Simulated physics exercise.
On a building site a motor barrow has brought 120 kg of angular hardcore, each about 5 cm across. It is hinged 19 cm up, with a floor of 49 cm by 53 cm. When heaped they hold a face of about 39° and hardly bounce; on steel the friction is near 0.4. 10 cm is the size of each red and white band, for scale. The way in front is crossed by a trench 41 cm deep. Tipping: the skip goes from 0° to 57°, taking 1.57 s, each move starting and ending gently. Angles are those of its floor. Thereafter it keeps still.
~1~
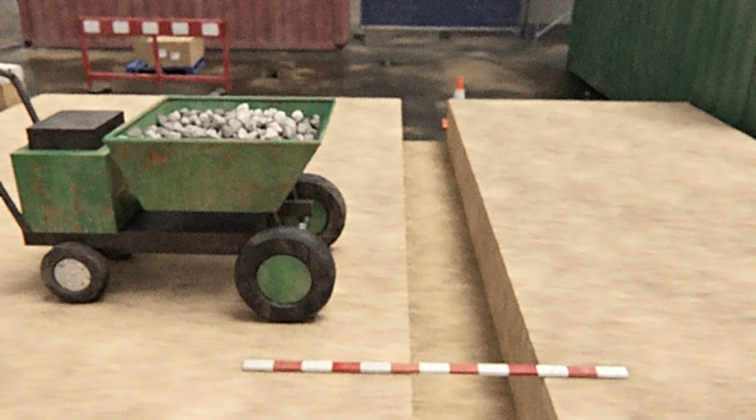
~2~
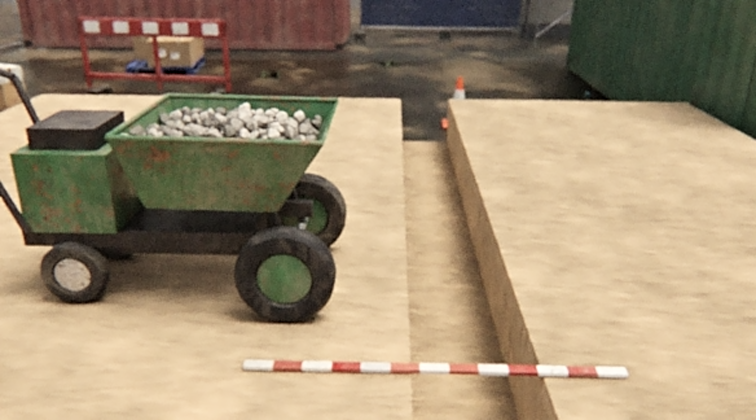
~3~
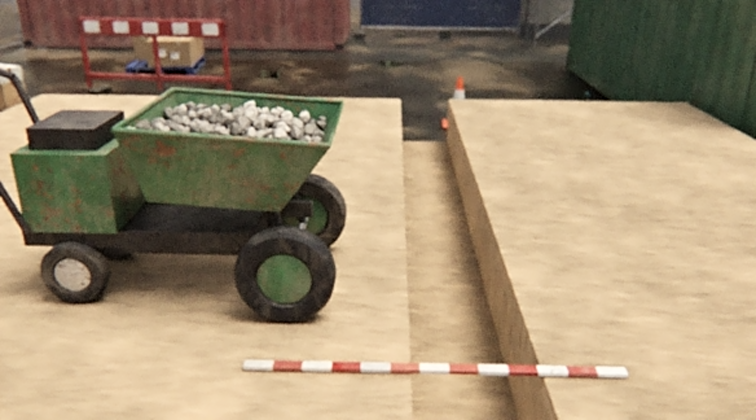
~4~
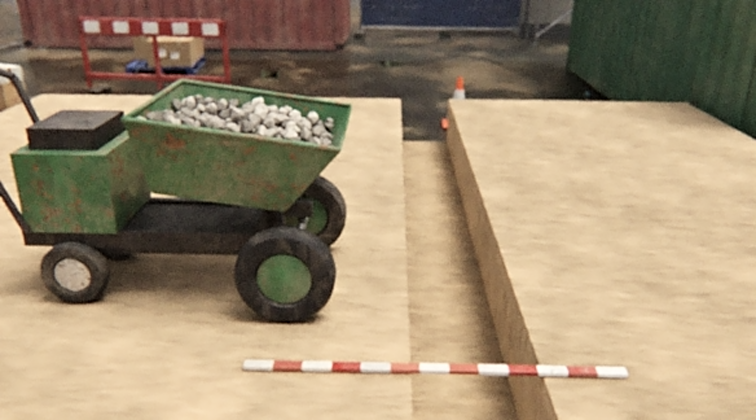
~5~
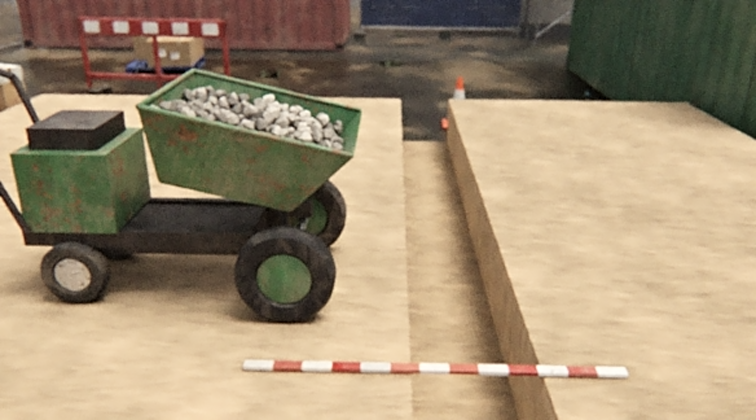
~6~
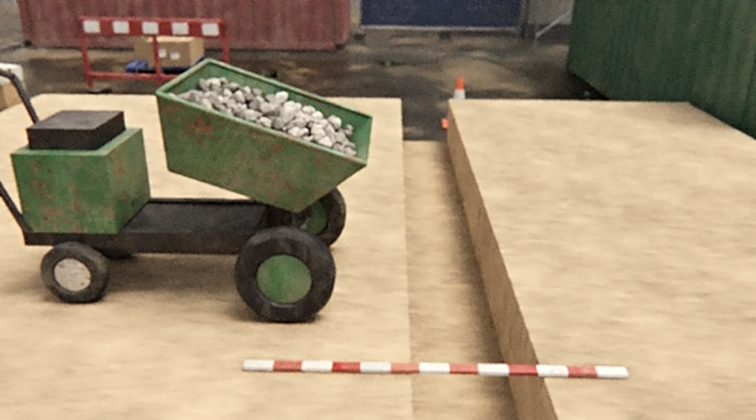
The footage shows a green motor barrow loaded with grey stones standing at the left of a trench on a building site; its skip starts level, then gradually tilts down toward the right while the wheels stay still.
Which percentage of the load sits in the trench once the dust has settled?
Near 13 per cent.
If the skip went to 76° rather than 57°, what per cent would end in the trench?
Near 90 per cent then.
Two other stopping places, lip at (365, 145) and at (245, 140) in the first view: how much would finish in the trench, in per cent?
About 10 per cent first, then about 5 per cent.
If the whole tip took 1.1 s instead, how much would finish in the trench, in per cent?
I'd put it at some 15 in a hundred.
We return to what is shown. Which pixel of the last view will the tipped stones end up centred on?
Resting centre: About (466, 368).
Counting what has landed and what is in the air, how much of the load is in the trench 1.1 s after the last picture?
Some 0 per cent.
Then, 0.6 s after the last picture the floor is at 48°, 100 % in the skip; the foremost stones are at (397, 191).
Then, 1.1 s after the last picture the floor is at 57°, 99 % in the skip, 1 % in the trench; the foremost stones are at (443, 237).
Then, 1.4 s after the last picture the floor is at 57°, 95 % in the skip, 5 % in the trench; the foremost stones are at (483, 346).
Then, 3.4 s after the last picture the floor is at 57°, 87 % in the skip, 13 % in the trench; the foremost stones are at (501, 363).
